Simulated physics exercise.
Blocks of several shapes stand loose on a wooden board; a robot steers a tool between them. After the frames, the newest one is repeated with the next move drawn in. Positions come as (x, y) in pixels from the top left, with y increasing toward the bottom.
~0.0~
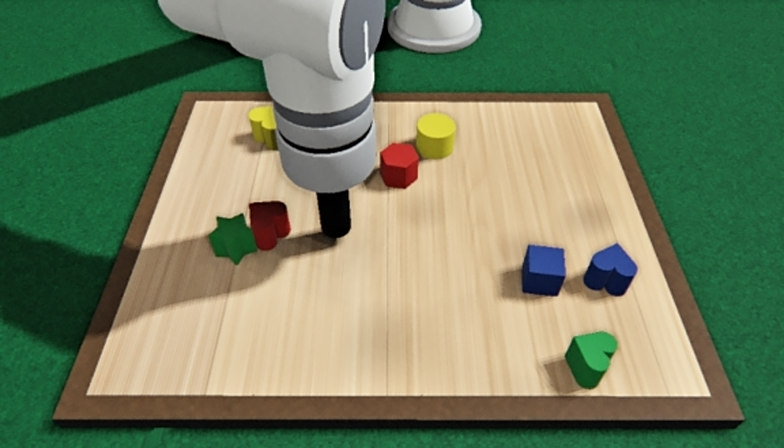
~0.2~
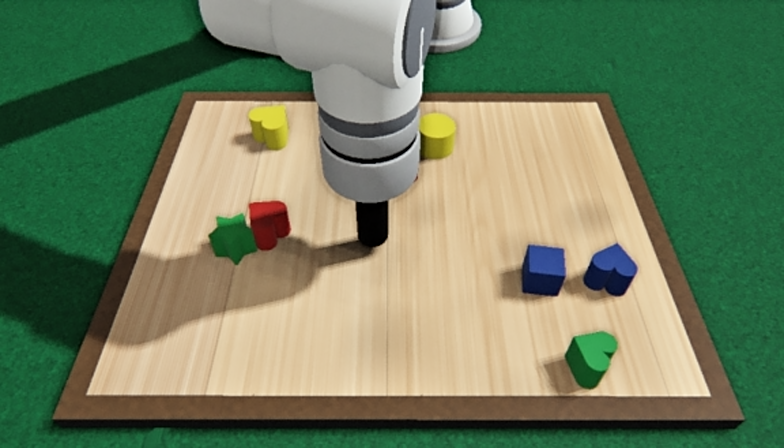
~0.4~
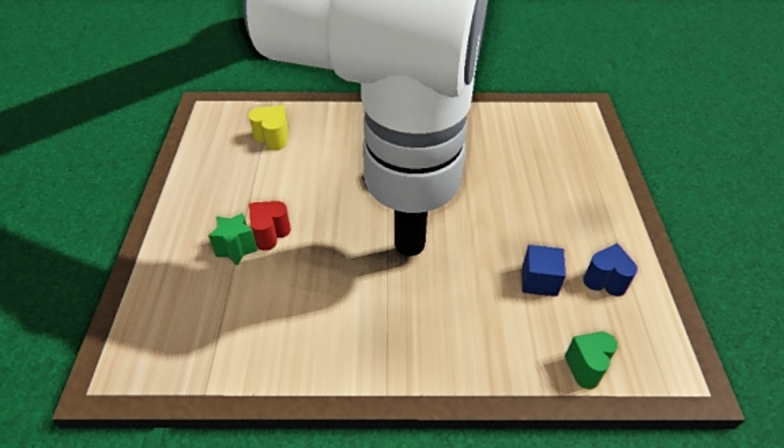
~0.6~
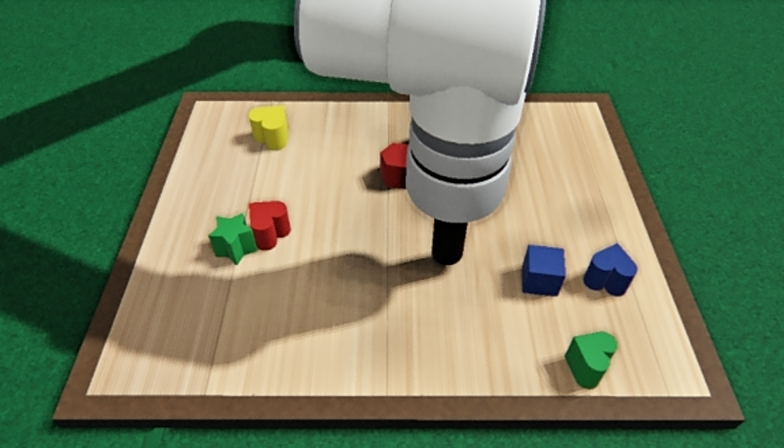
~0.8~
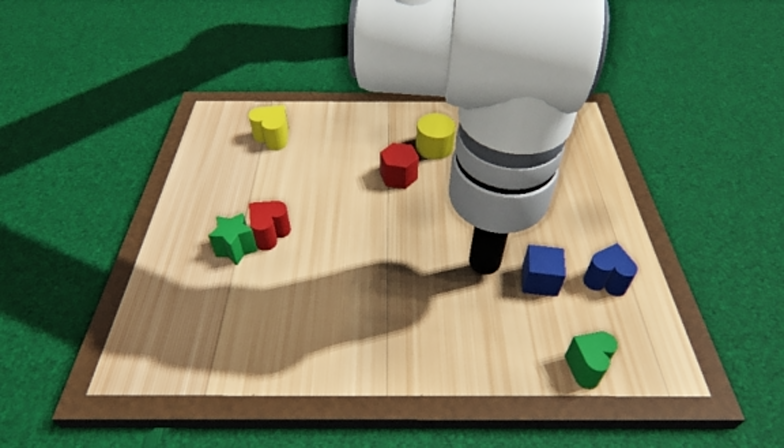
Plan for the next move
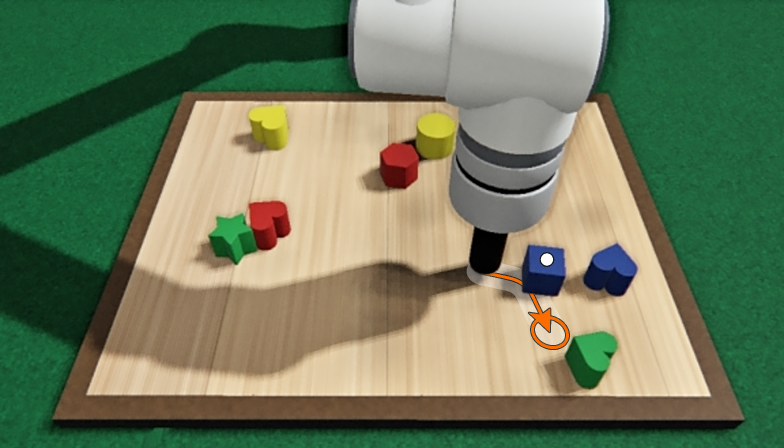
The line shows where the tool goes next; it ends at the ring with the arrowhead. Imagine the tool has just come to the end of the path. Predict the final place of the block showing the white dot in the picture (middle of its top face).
Its top centre lands on (571, 266).
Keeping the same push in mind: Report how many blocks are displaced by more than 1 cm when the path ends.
One block moves.
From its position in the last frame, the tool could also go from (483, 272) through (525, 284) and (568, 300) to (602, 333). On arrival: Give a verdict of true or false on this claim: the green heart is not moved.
That statement is accurate.
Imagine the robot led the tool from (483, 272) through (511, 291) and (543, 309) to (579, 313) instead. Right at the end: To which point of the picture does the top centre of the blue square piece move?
Its top centre is at about (575, 263).
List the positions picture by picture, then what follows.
The first frame shows tool's lower end at (336, 228); blue square piece at (547, 260); green heart at (597, 348).
The second frame shows tool at (373, 237); blocks still.
The third frame shows tool at (410, 246); blocks still.
The fourth frame shows tool at (447, 254); blocks still.
The fifth frame shows tool at (484, 263); blue square piece at (547, 260); green heart at (597, 348).
Drawn move, from (483, 272) through (515, 280) and (536, 303) to (550, 332); the dot is on the blue square piece.
The first path, step by step. Halfway along, tool at (532, 282); blue square piece at (571, 265), turned 25° anticlockwise.
At the end, tool at (553, 324); blue square piece at (571, 266), turned 30° anticlockwise; green heart still.
